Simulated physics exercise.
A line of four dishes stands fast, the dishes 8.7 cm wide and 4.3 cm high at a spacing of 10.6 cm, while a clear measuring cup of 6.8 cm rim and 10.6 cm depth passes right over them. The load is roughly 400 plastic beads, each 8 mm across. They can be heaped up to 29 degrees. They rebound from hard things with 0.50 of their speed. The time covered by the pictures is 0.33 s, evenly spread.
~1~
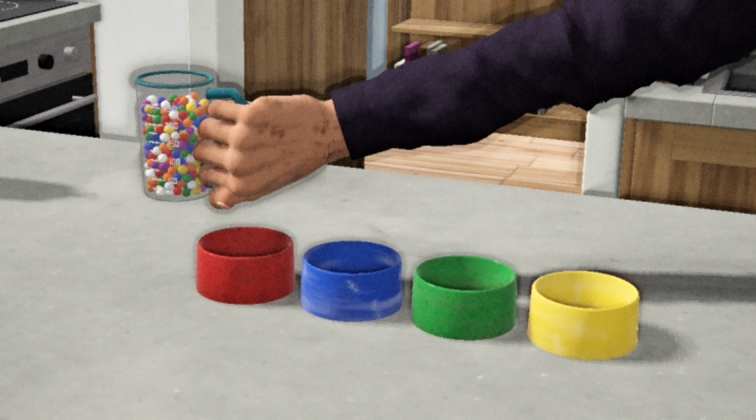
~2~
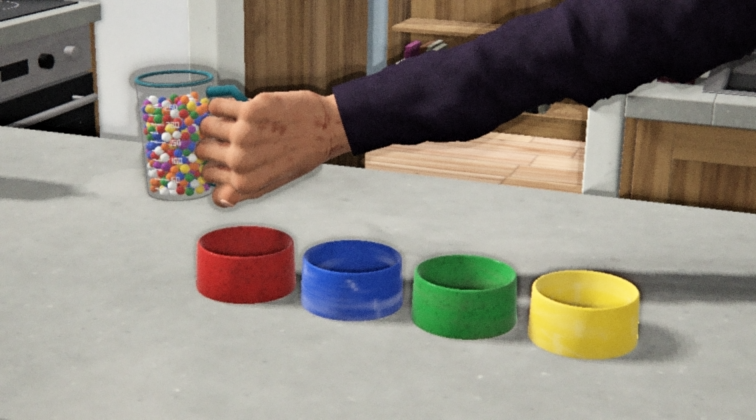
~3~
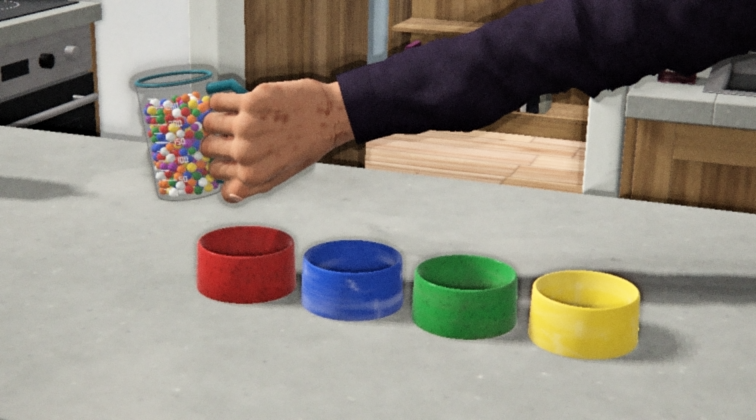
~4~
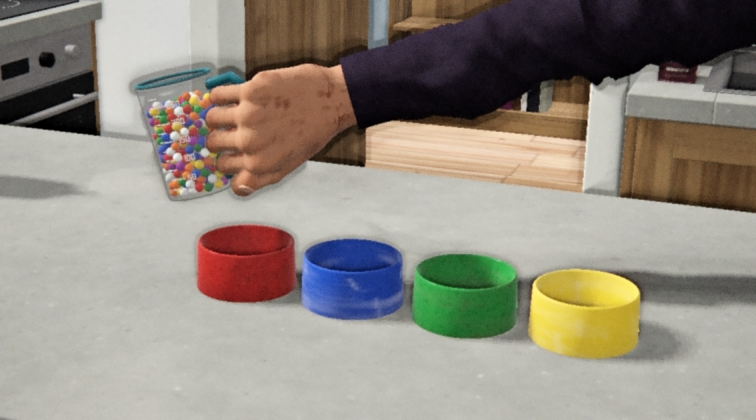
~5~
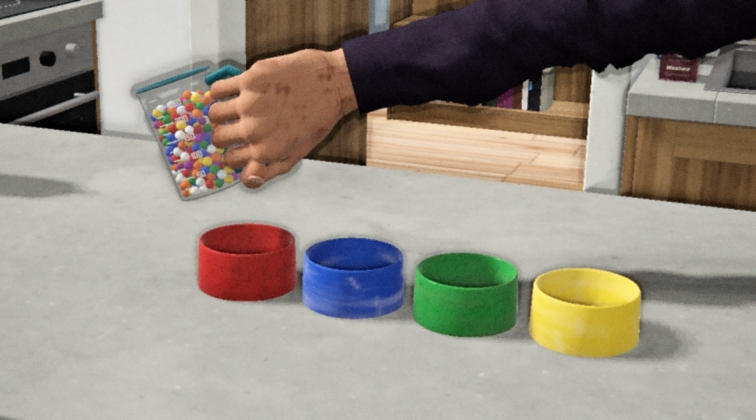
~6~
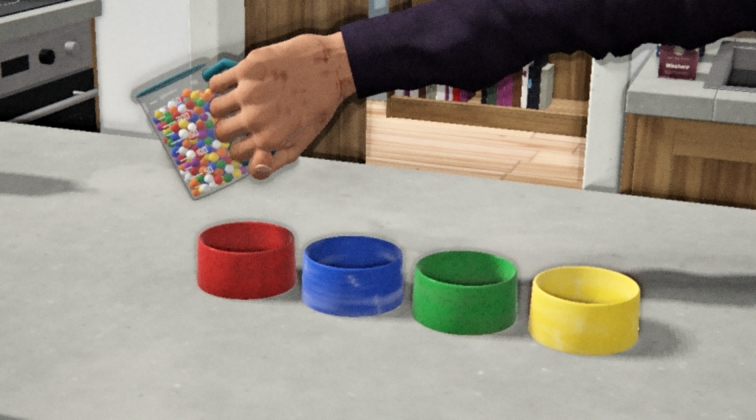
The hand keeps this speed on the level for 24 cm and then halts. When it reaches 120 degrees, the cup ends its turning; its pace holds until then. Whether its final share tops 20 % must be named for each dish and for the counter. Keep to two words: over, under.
Red: Its share will exceed a fifth. Blue: Its share will not exceed a fifth. Green: Its share will not exceed a fifth. Yellow: Its share will not exceed a fifth. Counter: Its share will exceed a fifth.
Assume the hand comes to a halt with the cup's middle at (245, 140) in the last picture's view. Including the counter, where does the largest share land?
The largest share goes to counter.
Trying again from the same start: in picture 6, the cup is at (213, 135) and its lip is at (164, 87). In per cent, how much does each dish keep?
Kept per dish: Red = 0, blue = 100, green = 0, yellow = 0.
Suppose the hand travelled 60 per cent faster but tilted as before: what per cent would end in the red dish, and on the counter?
Red: 80; counter: 20.
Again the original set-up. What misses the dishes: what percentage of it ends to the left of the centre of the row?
About 100 %.
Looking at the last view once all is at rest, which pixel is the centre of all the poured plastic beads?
Somewhere around (216, 267) in the final frame.
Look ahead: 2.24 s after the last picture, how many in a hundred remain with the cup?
0 %.
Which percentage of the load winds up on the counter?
Some 50 in a hundred.
Then, 1.34 s after the last picture, tilt 120 degrees; cup holds 0 %, red 50 %.
Then, 2.24 s after the last picture, tilt 120 degrees; cup holds 0 %, red 50 %.
Then, 3.14 s after the last picture, tilt 120 degrees; cup holds 0 %, red 50 %.
In the end, red 50 %, blue 0 %, green 0 %, yellow 0 %, counter 50 %.
